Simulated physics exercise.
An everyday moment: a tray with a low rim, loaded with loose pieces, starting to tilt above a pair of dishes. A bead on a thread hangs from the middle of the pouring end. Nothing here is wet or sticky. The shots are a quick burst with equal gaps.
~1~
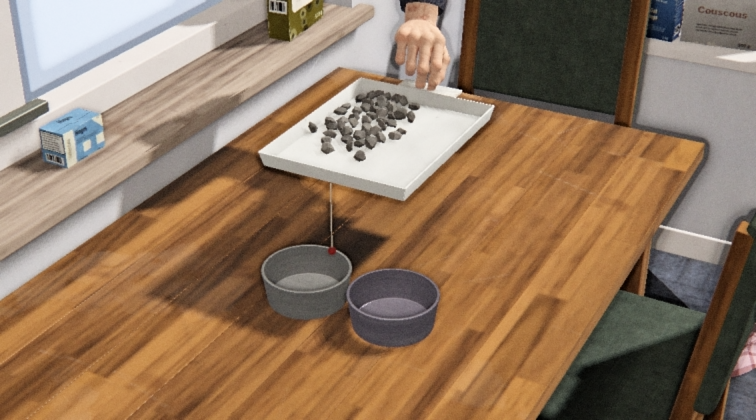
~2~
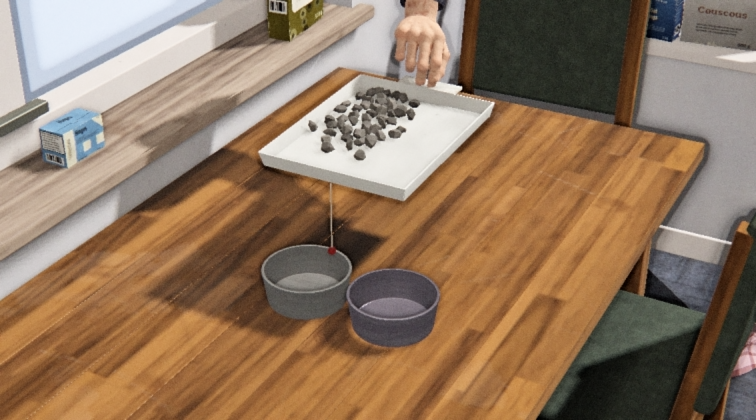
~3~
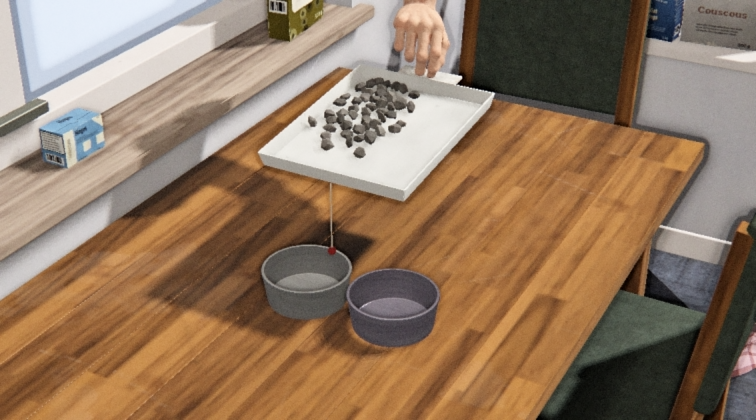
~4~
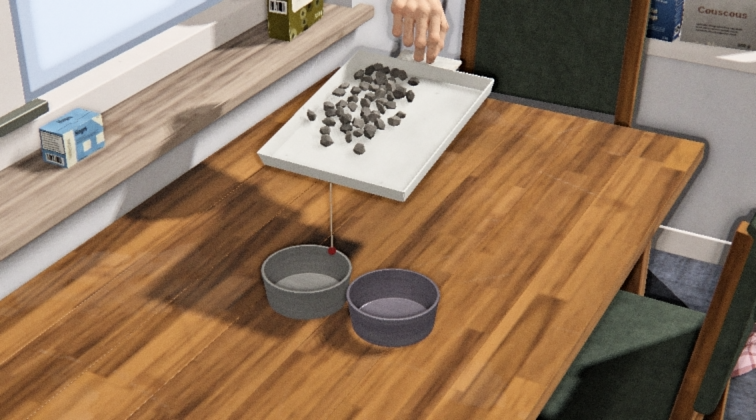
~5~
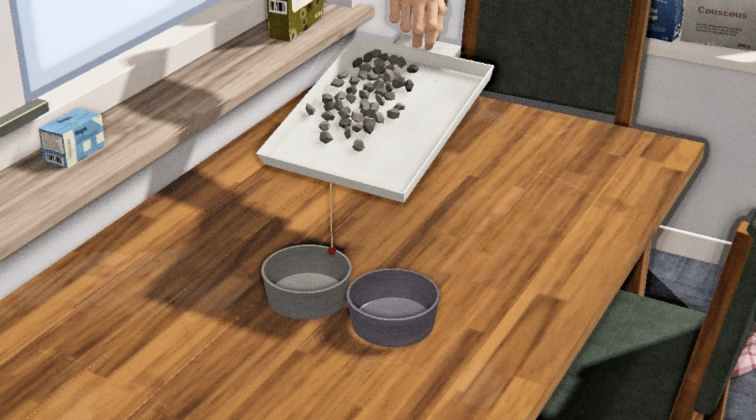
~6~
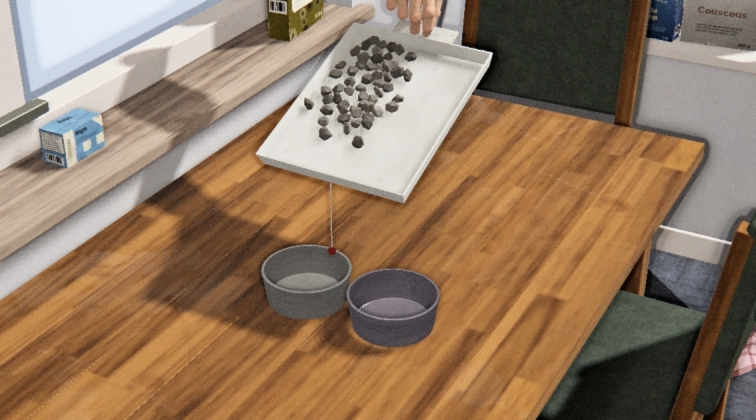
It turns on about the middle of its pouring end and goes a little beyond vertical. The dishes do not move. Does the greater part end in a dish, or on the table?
They take the larger part between them.
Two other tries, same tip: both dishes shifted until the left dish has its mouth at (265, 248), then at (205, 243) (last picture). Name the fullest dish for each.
First the dish on the right, then the right one.
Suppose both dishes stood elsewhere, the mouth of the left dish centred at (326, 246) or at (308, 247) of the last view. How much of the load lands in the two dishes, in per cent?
Roughly 0 per cent, and 10 per cent.
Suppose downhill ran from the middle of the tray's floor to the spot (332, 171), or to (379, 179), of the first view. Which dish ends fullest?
The first try: The left one. The second: Right.
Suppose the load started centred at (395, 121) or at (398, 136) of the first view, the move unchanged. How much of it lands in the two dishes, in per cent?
In turn 70 and 70 in a hundred.
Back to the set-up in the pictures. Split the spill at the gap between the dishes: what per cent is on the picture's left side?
Close to 80 per cent.
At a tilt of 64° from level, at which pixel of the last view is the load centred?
Near (318, 168).
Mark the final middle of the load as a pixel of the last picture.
At about (317, 300).
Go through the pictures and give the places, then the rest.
In the first frame, corners of the pouring end near (264, 151) and (403, 186), level; middle of the load near (366, 121), bits of gravel; left dish near (284, 301); right dish near (372, 328); bead on its thread near (332, 251).
In the second frame, corners of the pouring end near (264, 151) and (403, 187), level; middle of the load near (366, 119).
In the third frame, corners of the pouring end near (263, 151) and (403, 187), tipped barely, level across its low end; middle of the load near (366, 112).
In the fourth frame, corners of the pouring end near (263, 151) and (403, 189), tipped a little, level across its low end; middle of the load near (365, 103).
In the fifth frame, corners of the pouring end near (262, 152) and (402, 190), tipped clearly, level across its low end; middle of the load near (364, 95).
In the sixth frame, corners of the pouring end near (261, 152) and (402, 192), tipped clearly, level across its low end; middle of the load near (361, 88); left dish near (284, 301); right dish near (372, 328).
Shortly afterwards, tray tipped steeply; all but a few on the tray; a little in the air.
Next, tray tipped past a quarter turn; near a quarter on the tray; a little in the right dish; near a quarter in the left dish; near a quarter outside both; a little in the air.
Some moments later, tray tipped past a quarter turn; near a quarter in the right dish; near half in the left dish; near a quarter outside both.
In the end, tray tipped past a quarter turn; near a quarter in the right dish; near half in the left dish; near a quarter outside both.
